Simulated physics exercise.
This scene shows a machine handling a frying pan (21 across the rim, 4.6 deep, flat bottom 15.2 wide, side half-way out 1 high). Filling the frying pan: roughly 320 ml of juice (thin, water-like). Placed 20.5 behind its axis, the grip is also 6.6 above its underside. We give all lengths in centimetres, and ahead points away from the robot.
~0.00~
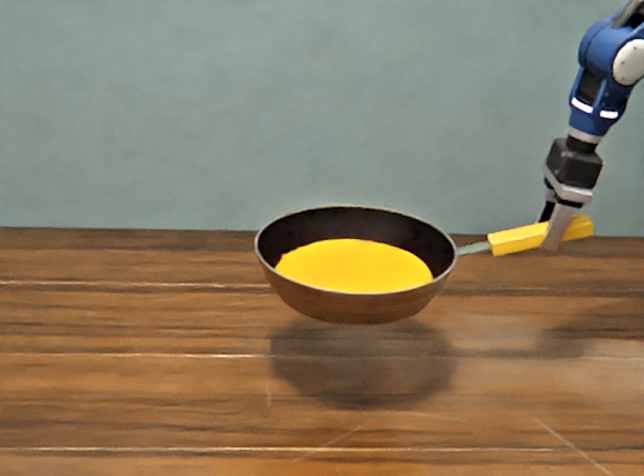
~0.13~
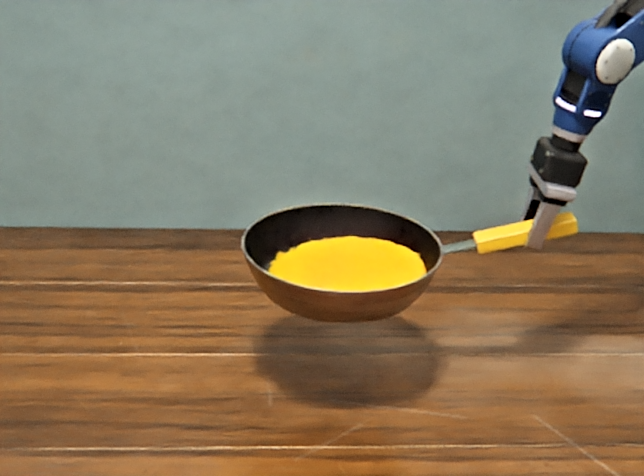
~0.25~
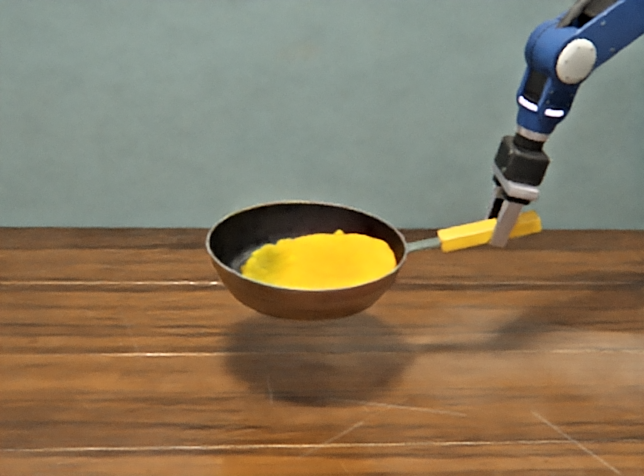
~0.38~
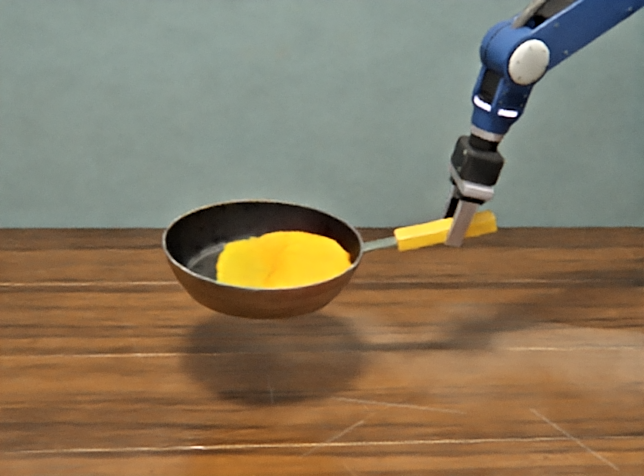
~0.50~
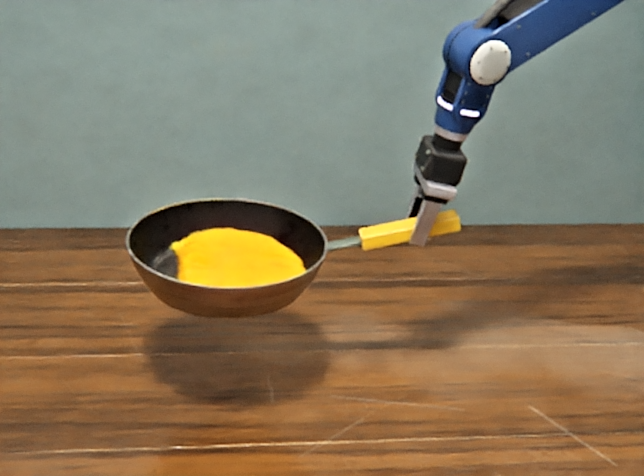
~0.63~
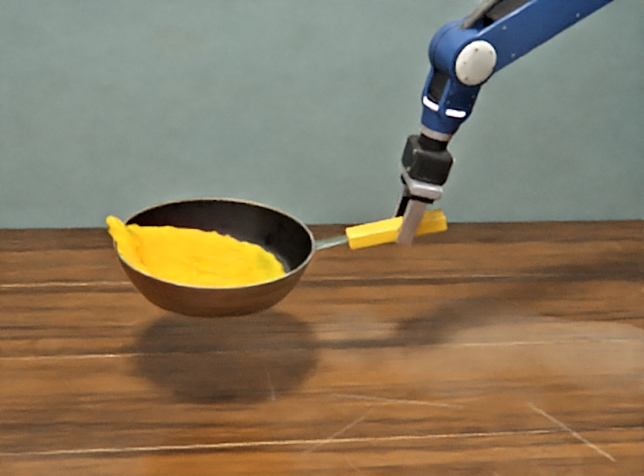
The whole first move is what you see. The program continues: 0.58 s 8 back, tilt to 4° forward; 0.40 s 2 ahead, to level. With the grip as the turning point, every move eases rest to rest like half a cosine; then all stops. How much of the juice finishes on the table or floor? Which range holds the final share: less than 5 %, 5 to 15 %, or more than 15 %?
The final share is less than 5 %.
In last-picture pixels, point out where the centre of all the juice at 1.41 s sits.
Centre pixel approx. (288, 279).
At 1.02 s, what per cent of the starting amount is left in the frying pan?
Near 100 %.
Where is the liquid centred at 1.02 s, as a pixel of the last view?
The centre is around (276, 281) in the last picture.
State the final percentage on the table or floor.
I reckon close to 2 in a hundred.
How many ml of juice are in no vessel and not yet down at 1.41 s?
Around 0 ml at that moment.
After 1.02 s, tilted 3° forward, liquid up to 17 above the table; 315 ml in the frying pan, 10 ml on the table or floor.
After 1.41 s, tilted 2° forward, liquid up to 14 above the table; 315 ml in the frying pan, 10 ml on the table or floor.
After 1.81 s, level, liquid up to 15 above the table; 315 ml in the frying pan, 10 ml on the table or floor.
After 2.61 s, level, liquid up to 15 above the table; 315 ml in the frying pan, 10 ml on the table or floor.
In the end, 315 ml in the frying pan, 10 ml on the table or floor. That is 2 % on the table or floor.
